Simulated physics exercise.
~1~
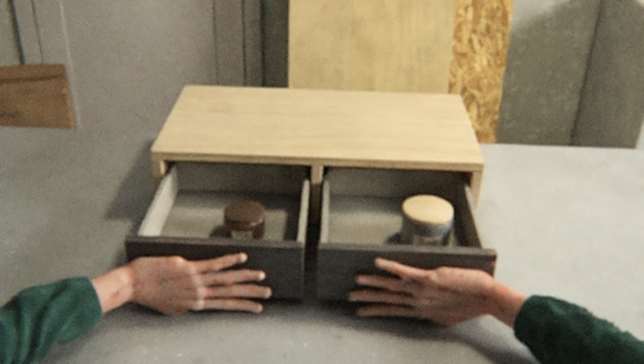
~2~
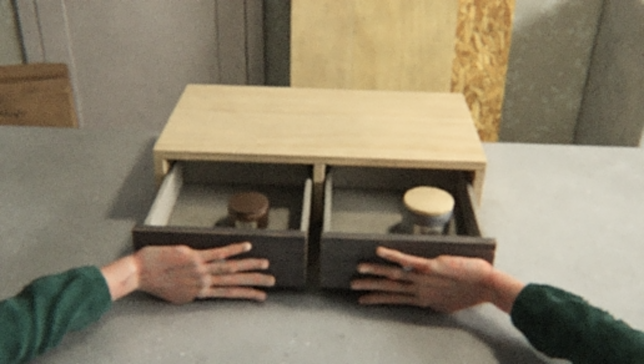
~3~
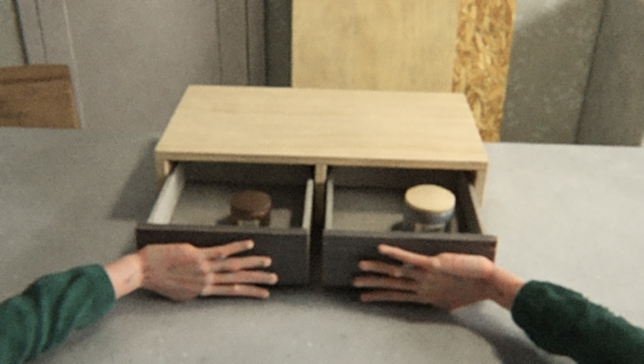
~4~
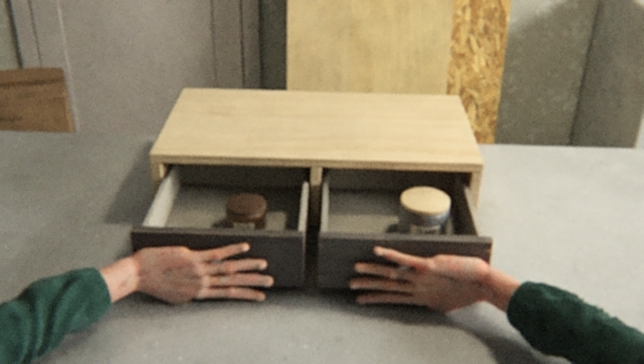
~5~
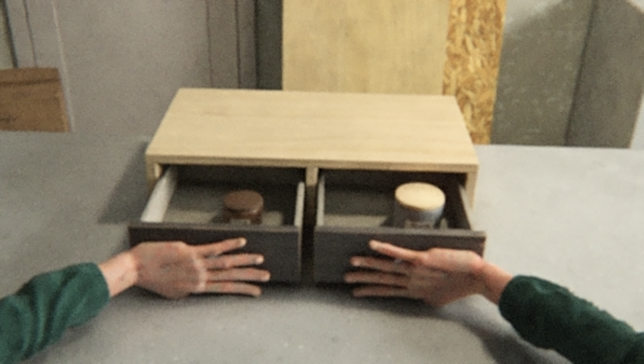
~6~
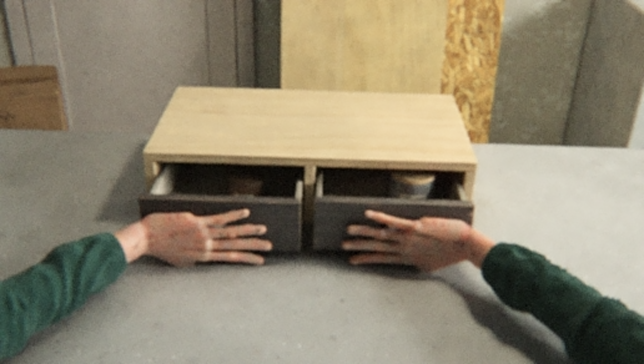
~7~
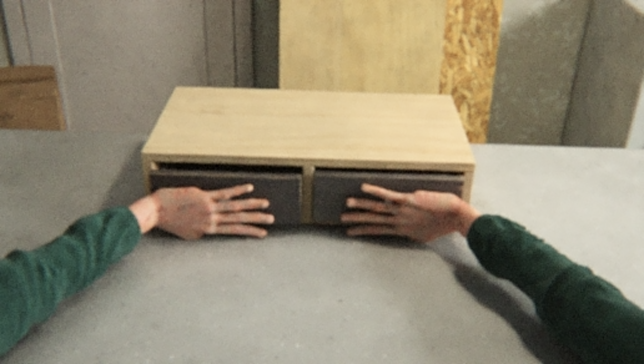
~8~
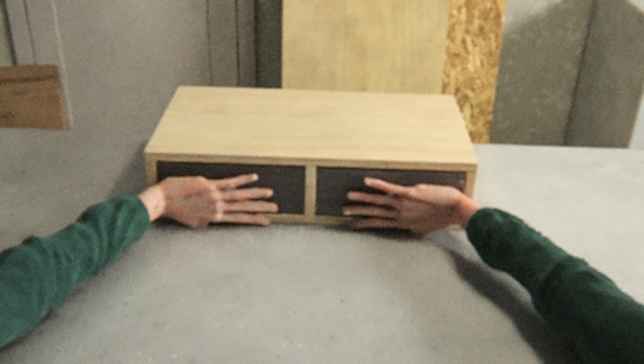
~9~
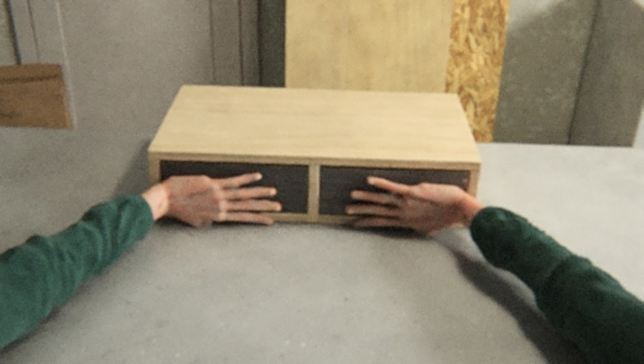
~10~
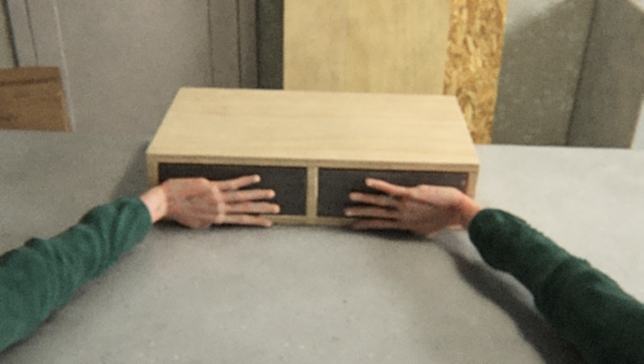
Two hands push a pair of open drawers, each holding a jar, fully shut.
